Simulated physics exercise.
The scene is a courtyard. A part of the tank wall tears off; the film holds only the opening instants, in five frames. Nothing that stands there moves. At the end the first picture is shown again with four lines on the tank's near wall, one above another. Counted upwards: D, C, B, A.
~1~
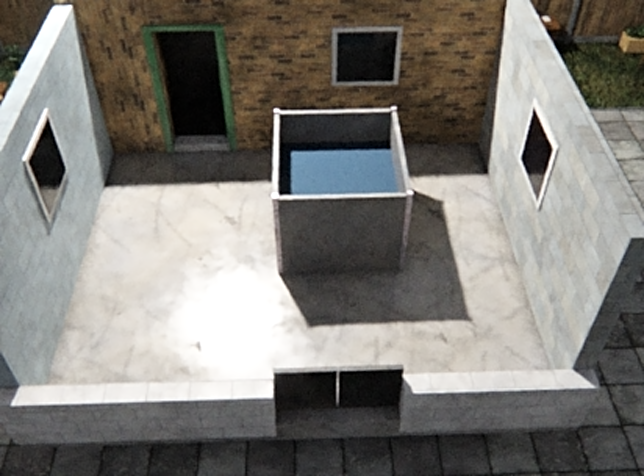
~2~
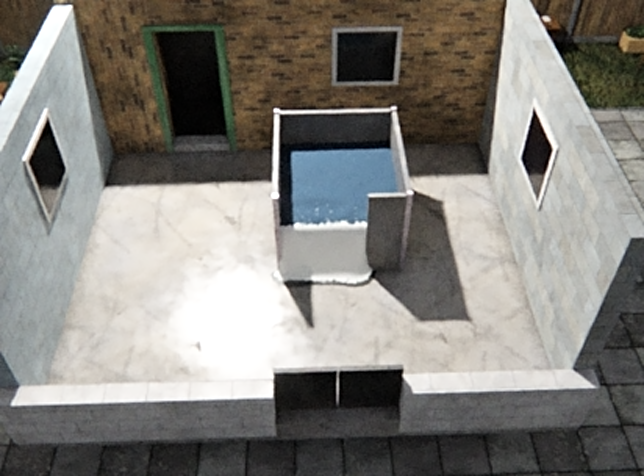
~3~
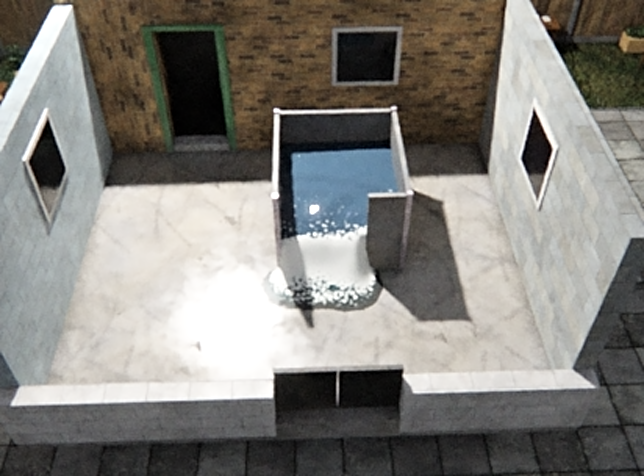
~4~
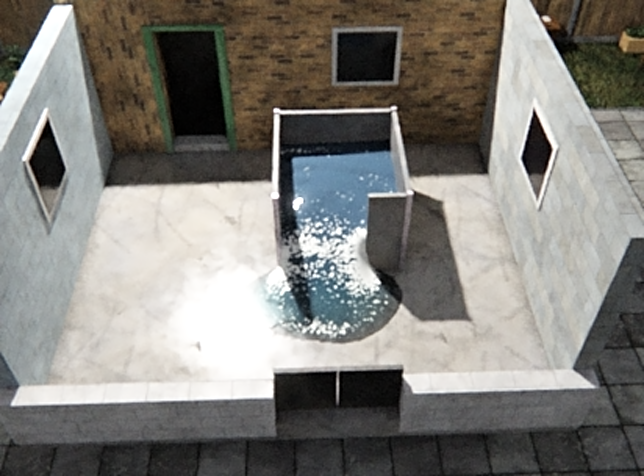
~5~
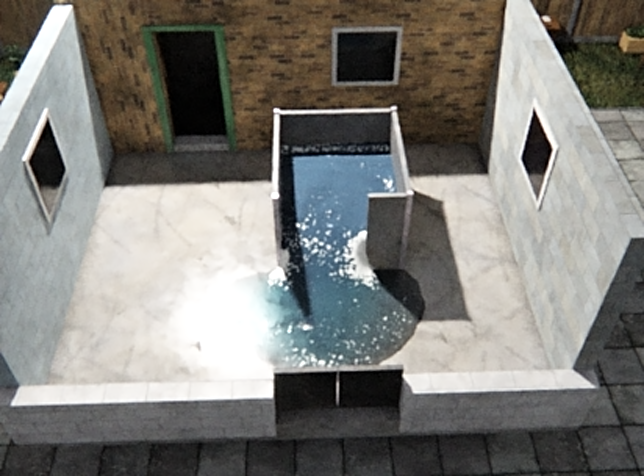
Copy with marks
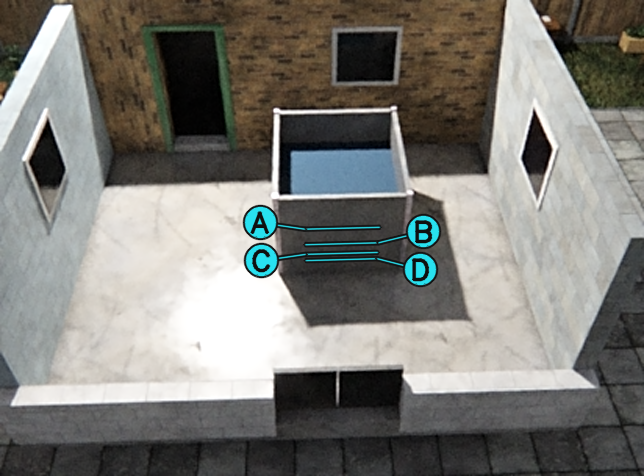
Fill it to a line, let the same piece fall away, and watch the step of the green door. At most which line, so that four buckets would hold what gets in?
I would pick line A.
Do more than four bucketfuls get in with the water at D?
No, not at all.
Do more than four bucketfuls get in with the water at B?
No, that is safe.
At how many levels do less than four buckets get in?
All four.
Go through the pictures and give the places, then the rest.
Water in the tank at rest, its middle at (338, 180); foot of the green doorway at (202, 151); shut gate at (338, 374).
Water covers 1 % of the ground and shows as far out as (369, 274).
Water covers 3 % of the ground and shows as far out as (371, 299).
Water covers 7 % of the ground and shows as far out as (346, 337).
Water covers 13 % of the ground and shows as far out as (404, 335).
On the marked copy, A at (342, 228); B at (341, 243); C at (341, 253); D at (341, 259); from the bottom up D, C, B, A.
Choosing A, a splash gets over, under a bucket.
Choosing B, nothing gets over.
Choosing C, nothing gets over.
Choosing D, nothing gets over.
